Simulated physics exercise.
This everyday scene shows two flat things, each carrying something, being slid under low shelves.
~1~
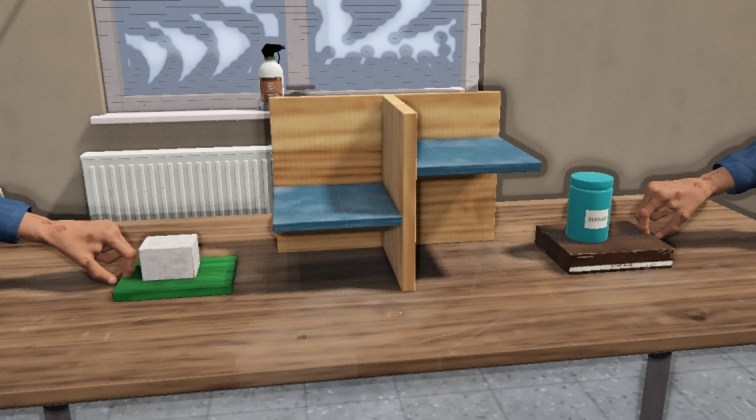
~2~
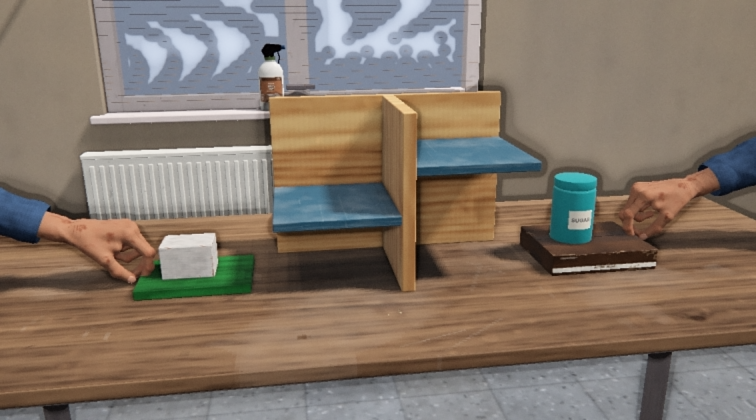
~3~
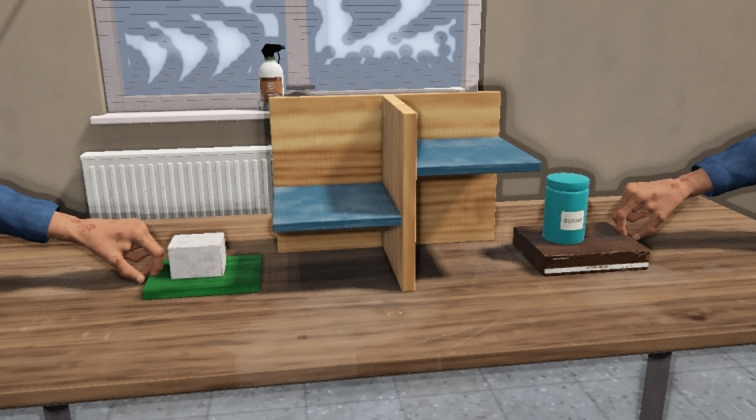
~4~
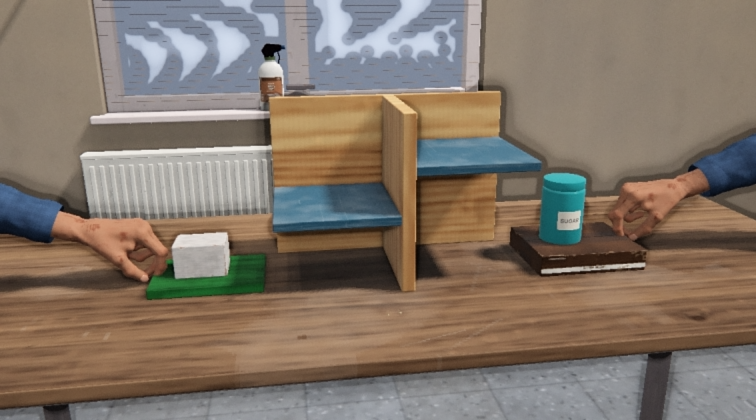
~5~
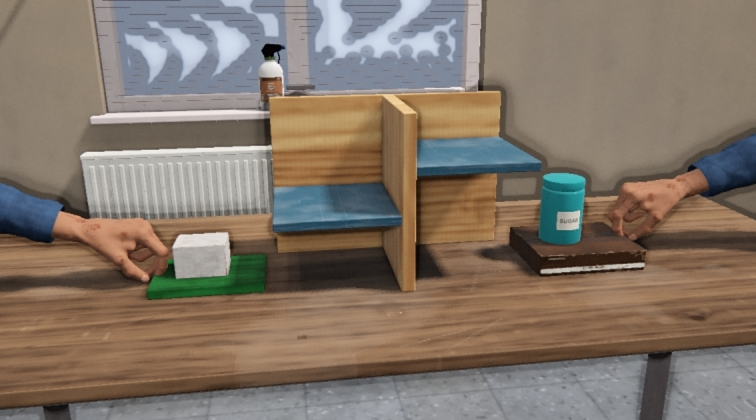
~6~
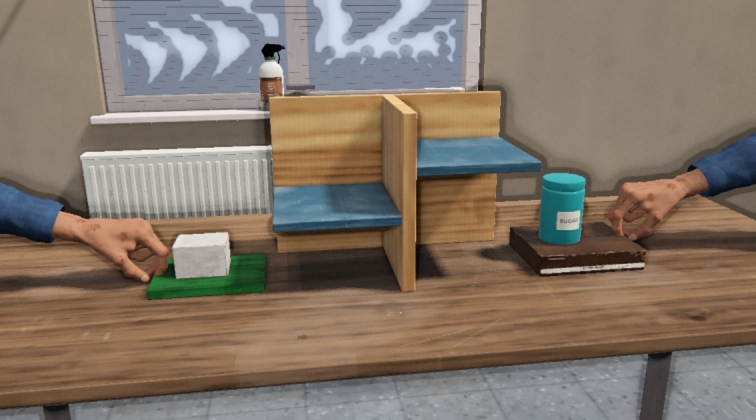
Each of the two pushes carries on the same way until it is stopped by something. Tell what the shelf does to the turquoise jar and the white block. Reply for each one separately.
Going through them: The turquoise jar is not touched, the white block is not touched.
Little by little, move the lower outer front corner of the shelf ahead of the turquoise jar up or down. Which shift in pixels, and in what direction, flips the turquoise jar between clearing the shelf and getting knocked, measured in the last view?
The switch happens after a shift of some 24 pixels down.
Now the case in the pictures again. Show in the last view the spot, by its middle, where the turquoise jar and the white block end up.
Final spots: Turquoise jar at (446, 215), white block at (322, 249).
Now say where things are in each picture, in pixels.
In the first frame, hands sliding the things forward; turquoise jar (589, 207); white block (170, 257); brown box (601, 246).
In the second frame, hands sliding the things forward; white block (189, 256); green board (198, 276).
In the third frame, hands sliding the things forward; turquoise jar (565, 208); shelf (397, 188).
In the fourth frame, hands sliding the things forward; white block (202, 255); brown box (574, 247).
In the fifth frame, hands sliding the things forward; turquoise jar (561, 209); green board (210, 275).
In the sixth frame, hands sliding the things forward; turquoise jar (561, 209); white block (203, 255); shelf (397, 188).
Then, 0.94 s later than the last frame, turquoise jar riding along near (506, 212); white block riding along near (244, 253).
When it is over, the turquoise jar clears the shelf, near (446, 215); the white block clears the shelf, near (322, 249).
